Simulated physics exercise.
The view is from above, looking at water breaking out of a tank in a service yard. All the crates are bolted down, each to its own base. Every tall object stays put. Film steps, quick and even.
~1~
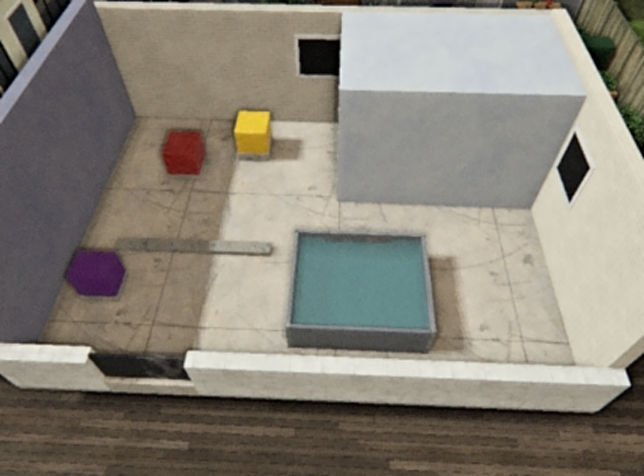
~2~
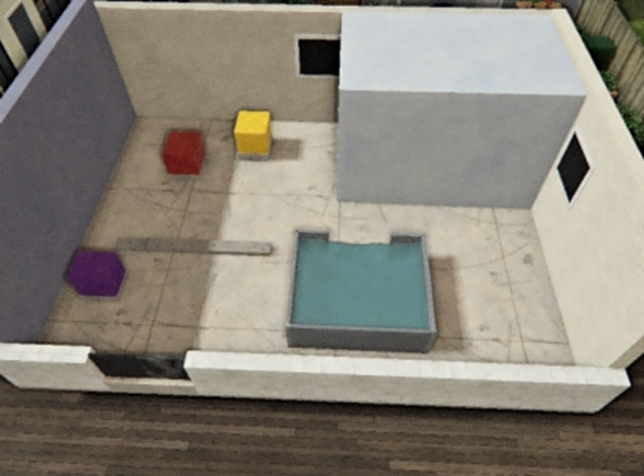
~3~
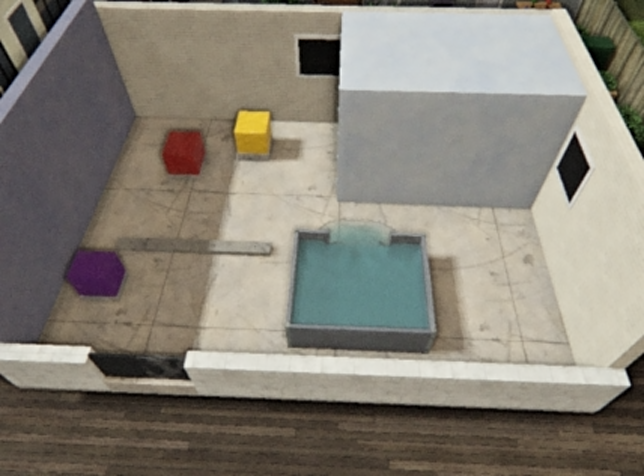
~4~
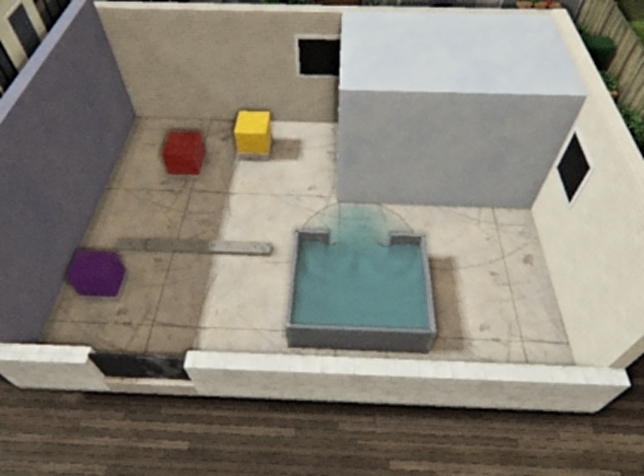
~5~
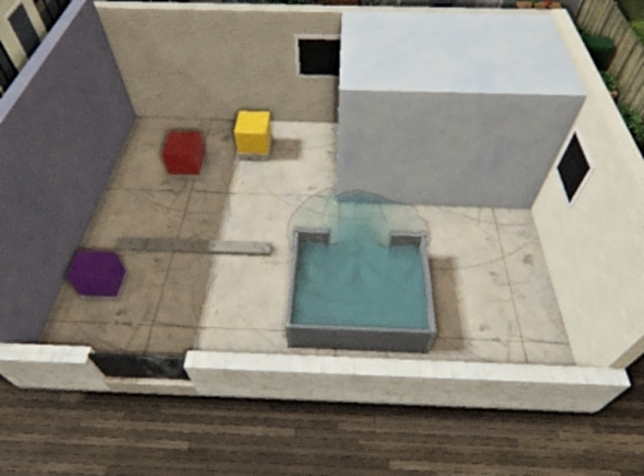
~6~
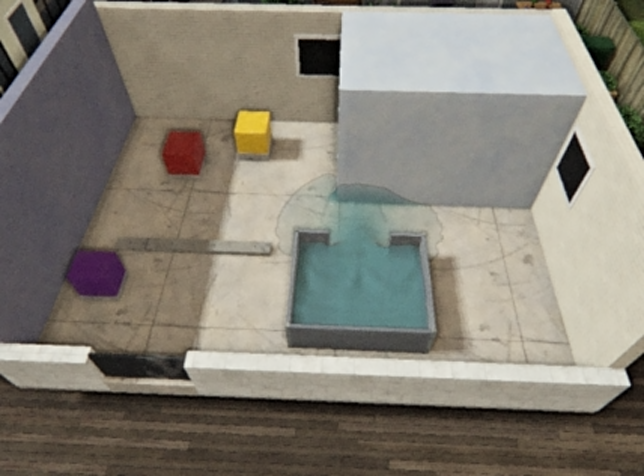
A grey-walled tank of blue-green water stands right of centre on the pale paved floor of a walled yard, seen from above by a still camera. A red block and a yellow block sit at the back left, a purple one near the left wall, with a low grey strip between and a large pale block behind. A gap opens in the tank's far side, and water pours out, fanning across the paving to the pale block.
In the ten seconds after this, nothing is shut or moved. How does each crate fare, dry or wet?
The red crate comes out wet. The yellow crate comes out dry. The purple crate comes out dry.
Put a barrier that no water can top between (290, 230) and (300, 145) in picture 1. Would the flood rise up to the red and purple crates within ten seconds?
Red: Untouched, purple: Untouched.
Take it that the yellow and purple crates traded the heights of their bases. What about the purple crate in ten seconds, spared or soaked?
Purple crate: Untouched.
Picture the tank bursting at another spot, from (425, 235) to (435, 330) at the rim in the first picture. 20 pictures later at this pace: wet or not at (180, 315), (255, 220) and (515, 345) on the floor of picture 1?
First: Spared by the leak. Second: Spared by the leak. Third: Reached by the flood.
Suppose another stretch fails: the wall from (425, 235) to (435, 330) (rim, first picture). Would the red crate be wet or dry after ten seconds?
After ten seconds, the red is still clear.
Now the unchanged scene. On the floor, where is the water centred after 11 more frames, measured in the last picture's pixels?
The balance point is around (365, 254).
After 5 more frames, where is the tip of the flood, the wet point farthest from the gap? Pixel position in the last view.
Somewhere about (308, 130).
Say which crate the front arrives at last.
Pick: The purple one.
A moment on, water covers 20 % of the floor; the red crate not reached, the yellow crate water round its plinth, the purple crate not reached.
Next, water covers 35 % of the floor; the red crate water round its plinth, the yellow crate water round its plinth, the purple crate not reached.
Then, water covers 55 % of the floor; the red crate water round its plinth, the yellow crate water round its plinth, the purple crate not reached.
Later, water covers 75 % of the floor; the red crate water round its plinth, the yellow crate water round its plinth, the purple crate water round its plinth.
In the end, water covers 95 % of the floor; the red crate was topped, the yellow crate stayed above the water, the purple crate stayed above the water.
